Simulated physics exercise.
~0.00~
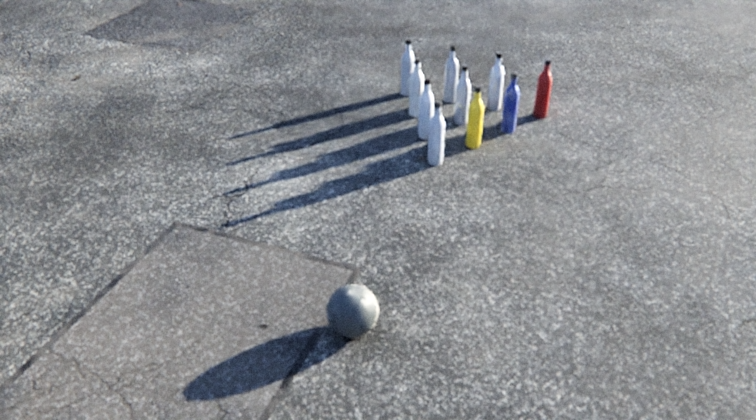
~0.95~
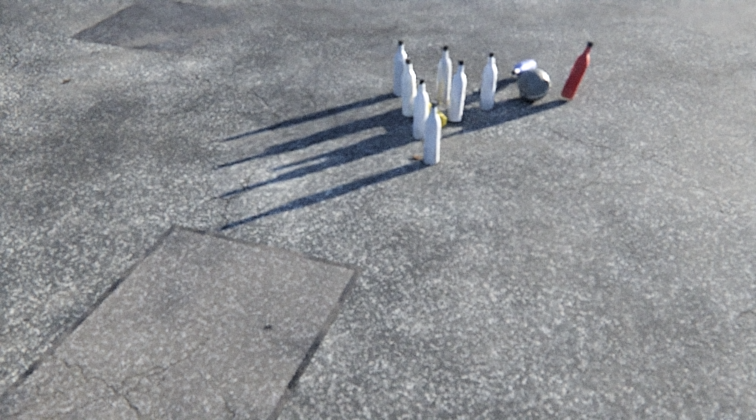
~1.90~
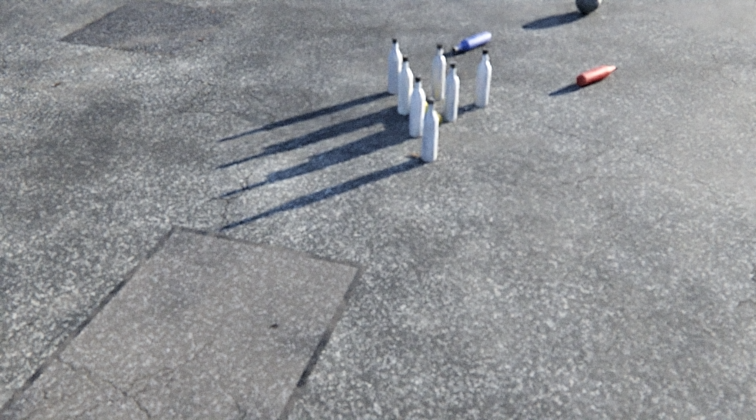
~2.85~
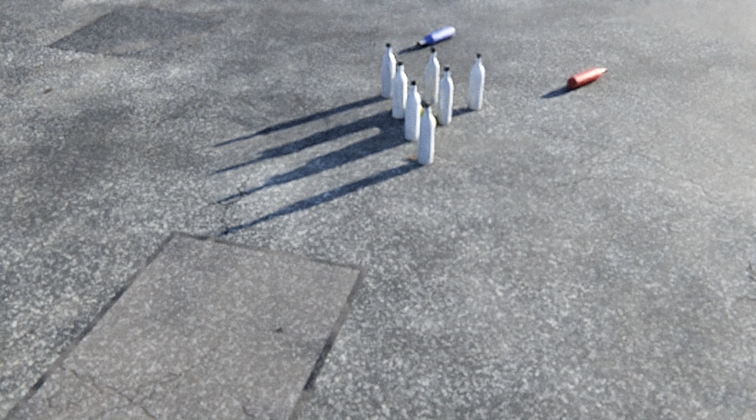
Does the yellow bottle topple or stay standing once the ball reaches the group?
The yellow bottle topples. It no longer stands in its place after the ball goes through.
